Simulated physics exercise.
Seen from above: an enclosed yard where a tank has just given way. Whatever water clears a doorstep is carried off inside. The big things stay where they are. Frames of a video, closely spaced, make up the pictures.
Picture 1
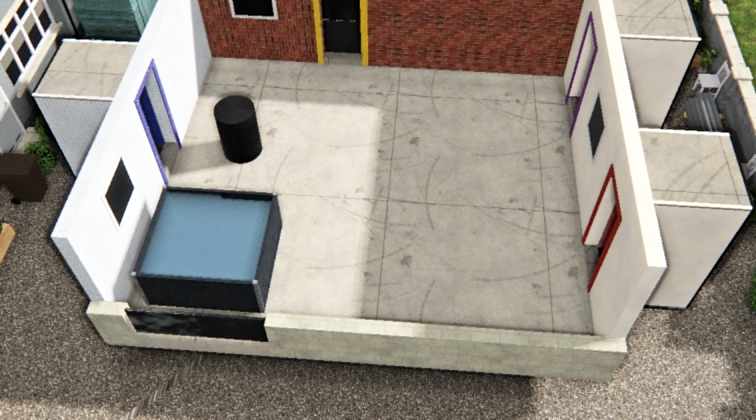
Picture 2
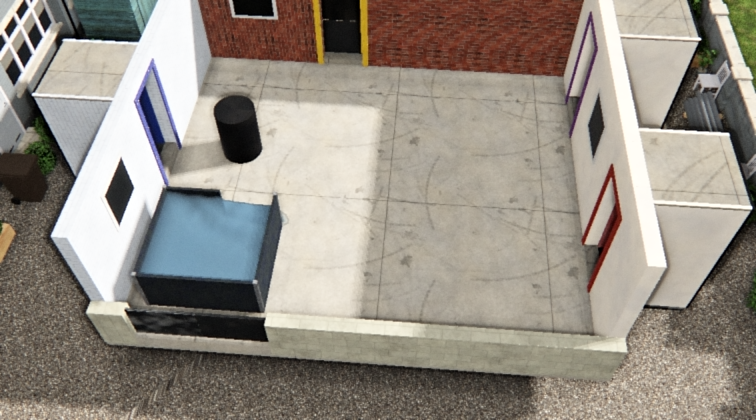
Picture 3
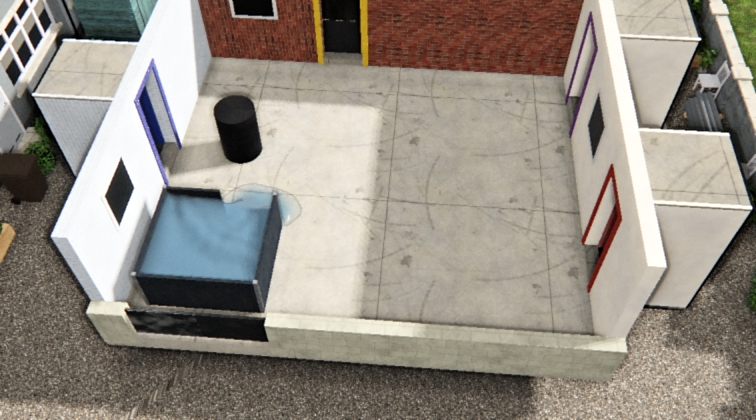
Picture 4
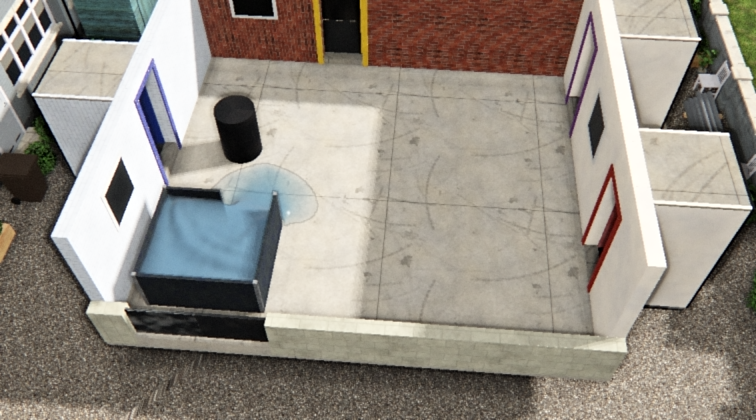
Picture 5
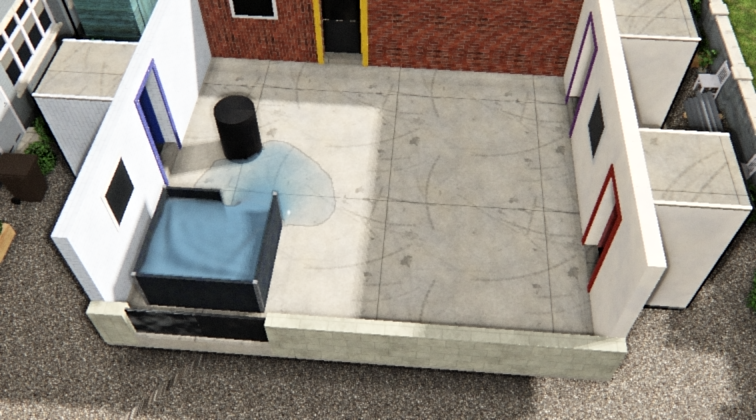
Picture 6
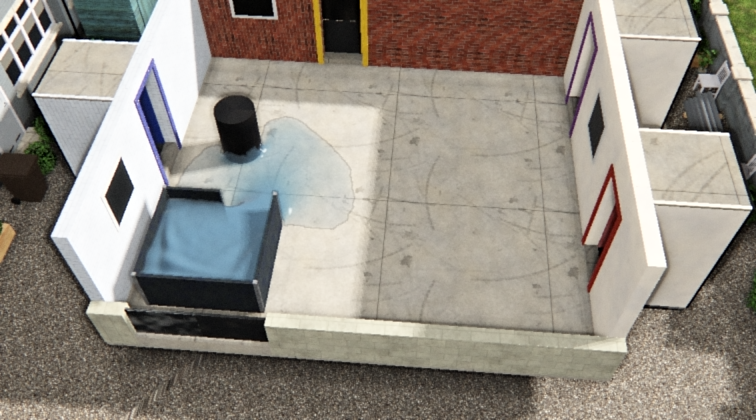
A walled yard with a pale concrete floor, seen from high above, lies in front of a red brick wall with a yellow-framed door. A dark open tank of blue water sits at the near left, with a black cylinder behind it, a blue-framed doorway on the left and a red-framed one on the right. Water pours from a gap in the tank's far side, spreading across the floor and reaching the cylinder's base, while the camera stays still.
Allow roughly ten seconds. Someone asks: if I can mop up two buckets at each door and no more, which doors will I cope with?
The red door: You will cope; the yellow door: Too much for you; the blue door: You will cope; the purple door: You will cope.
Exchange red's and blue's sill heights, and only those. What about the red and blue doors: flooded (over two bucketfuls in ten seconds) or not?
I reckon red remains short and blue crosses the line.
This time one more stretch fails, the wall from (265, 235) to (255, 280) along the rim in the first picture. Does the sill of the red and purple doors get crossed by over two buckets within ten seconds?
Briefly, the red one crosses the line and the purple one remains below the line.
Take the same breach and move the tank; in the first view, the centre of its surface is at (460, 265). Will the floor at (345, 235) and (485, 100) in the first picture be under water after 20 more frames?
The first spot is spared, the second swamped.
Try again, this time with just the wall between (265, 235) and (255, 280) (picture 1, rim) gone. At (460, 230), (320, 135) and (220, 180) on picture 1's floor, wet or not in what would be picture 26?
So: Wetted, then spared, then spared.
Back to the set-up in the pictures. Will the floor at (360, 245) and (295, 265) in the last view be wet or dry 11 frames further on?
Result, in the order given: Not wetted / not wetted.
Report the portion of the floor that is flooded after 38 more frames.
About 65 in a hundred.
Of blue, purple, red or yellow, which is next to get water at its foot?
It's the door marked blue.
A moment on, water covers 25 % of the floor; the red door not reached, the yellow door wet at the sill, nothing in, the blue door wet at the sill, nothing in, the purple door not reached.
Next, water covers 45 % of the floor; the red door not reached, the yellow door over two buckets in, the blue door wet at the sill, nothing in, the purple door not reached.
Then, water covers 55 % of the floor; the red door not reached, the yellow door far over two buckets in, the blue door wet at the sill, nothing in, the purple door wet at the sill, nothing in.
Later, water covers 65 % of the floor; the red door wet at the sill, nothing in, the yellow door far over two buckets in, the blue door wet at the sill, nothing in, the purple door wet at the sill, nothing in.
In the end, water covers 90 % of the floor; the red door wet at the sill, nothing in, the yellow door far over two buckets in, the blue door wet at the sill, nothing in, the purple door wet at the sill, nothing in.
